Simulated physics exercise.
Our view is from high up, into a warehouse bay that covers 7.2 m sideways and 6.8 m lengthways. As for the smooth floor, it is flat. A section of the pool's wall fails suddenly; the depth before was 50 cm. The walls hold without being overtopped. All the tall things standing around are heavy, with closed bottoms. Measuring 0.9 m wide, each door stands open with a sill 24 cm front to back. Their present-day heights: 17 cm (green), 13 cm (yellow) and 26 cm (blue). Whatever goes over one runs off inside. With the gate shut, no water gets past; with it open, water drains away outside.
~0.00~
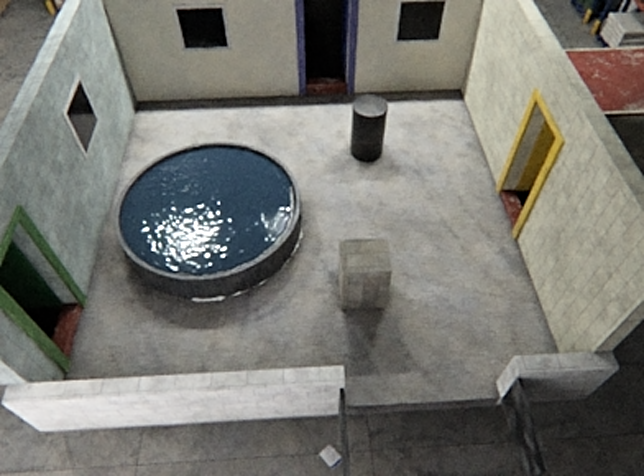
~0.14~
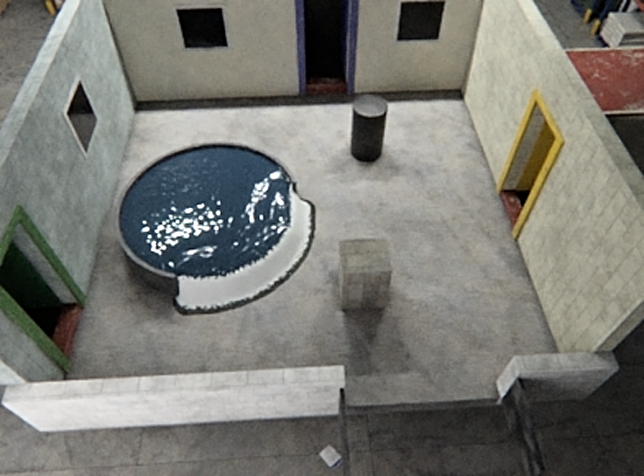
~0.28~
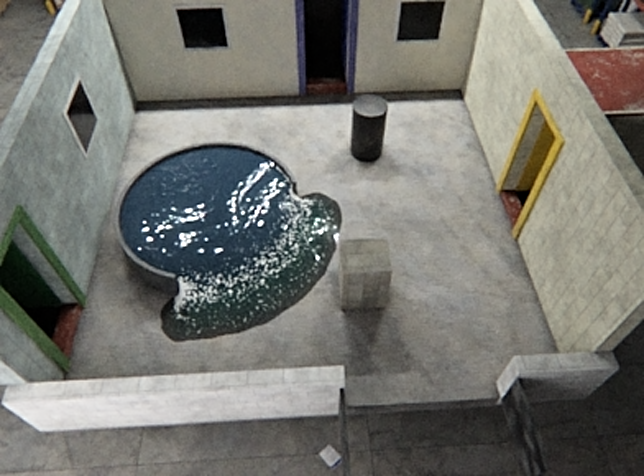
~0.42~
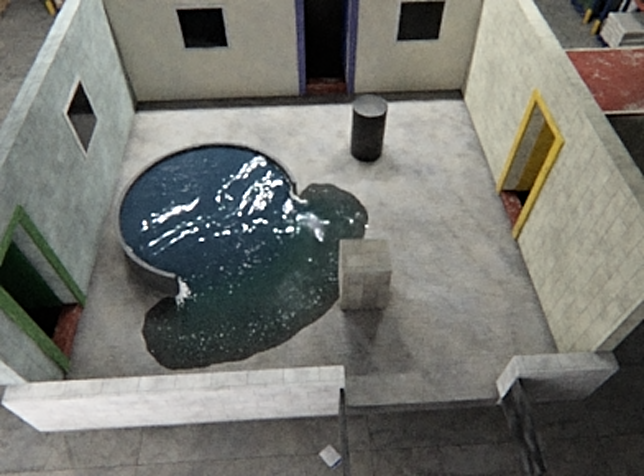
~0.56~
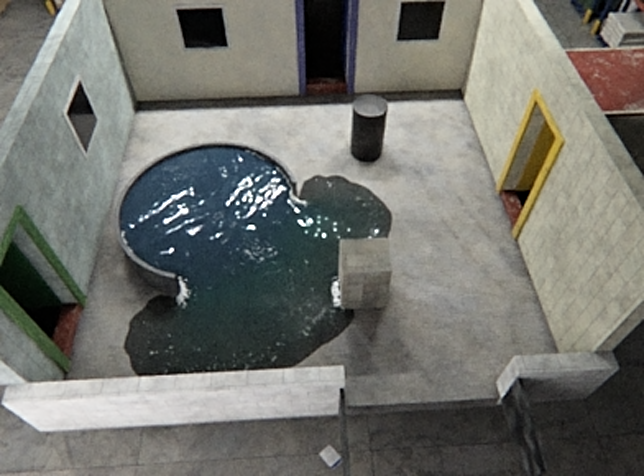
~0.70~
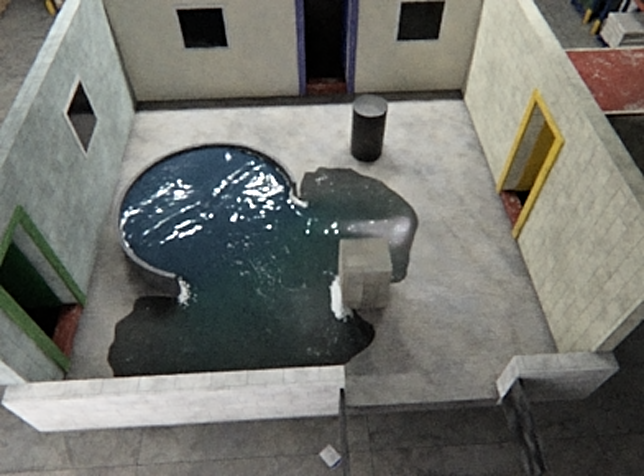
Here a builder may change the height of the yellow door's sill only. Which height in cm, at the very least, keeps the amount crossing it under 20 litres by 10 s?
Close to 13.5 cm is just enough.
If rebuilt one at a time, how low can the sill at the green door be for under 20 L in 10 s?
Door green, min height approx. 9.5 cm.
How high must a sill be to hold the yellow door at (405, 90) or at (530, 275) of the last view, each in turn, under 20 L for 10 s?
Roughly 8.5 and 14.5 cm.
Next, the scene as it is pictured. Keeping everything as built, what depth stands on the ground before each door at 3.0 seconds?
In cm: Green 9, yellow 18, blue 0.
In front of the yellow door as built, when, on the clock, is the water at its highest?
That happens close to 3.2 s on the clock.
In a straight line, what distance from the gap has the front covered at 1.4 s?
Around 4.2 m out.
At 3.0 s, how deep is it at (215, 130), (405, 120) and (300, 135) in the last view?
In that order: 0, 0 and 0 cm.
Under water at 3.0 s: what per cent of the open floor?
Wet share: Around 50 %.
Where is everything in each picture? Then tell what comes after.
The first picture shows the pool at (210, 206) is whole and still, 50 cm deep; the yellow door at (524, 173) is dry.
In the second picture, the front is at (311, 208), 0.3 m from the gap at (273, 265); 0.6 m2 of floor is wet, 50 cm left at the back.
In the third picture, water pours out at (273, 266) and has run 0.7 m, to (334, 207); about 8 cm deep outside, 50 cm at the back.
In the fourth picture, water pours out at (273, 267) and has run 1.2 m, to (361, 211); about 6 cm deep outside, 50 cm at the back.
In the fifth picture, water pours out at (273, 267) and has run 1.6 m, to (386, 222); about 5 cm deep outside, 50 cm at the back.
In the sixth picture, the front is at (411, 227), 2.0 m from the gap at (273, 267); 9.2 m2 of floor is wet, 50 cm left at the back; 1.8 m in a straight line remain to the yellow door at (524, 173).
After 1.4 s water covers 40 % of the floor, deepest (28 cm) near (334, 282); it has not reached the yellow door.
After 3.0 s water covers 50 % of the floor, deepest (27 cm) near (279, 357); 18 cm at the yellow door, 6 litres in over its 13 cm sill.
After 10.0 s water covers 95 % of the floor, deepest (11 cm) near (462, 113); 5 cm at the yellow door, 25 litres in over its 13 cm sill.
At the yellow door as built, the water arrived by 1.5 s and peaked near 19 cm at 3.2 s.
With a sill of 11.5 cm, 40 litres would have come in within the 10 s; with 15.5 cm, 9 litres. So under 20 litres takes about 13.5 cm.
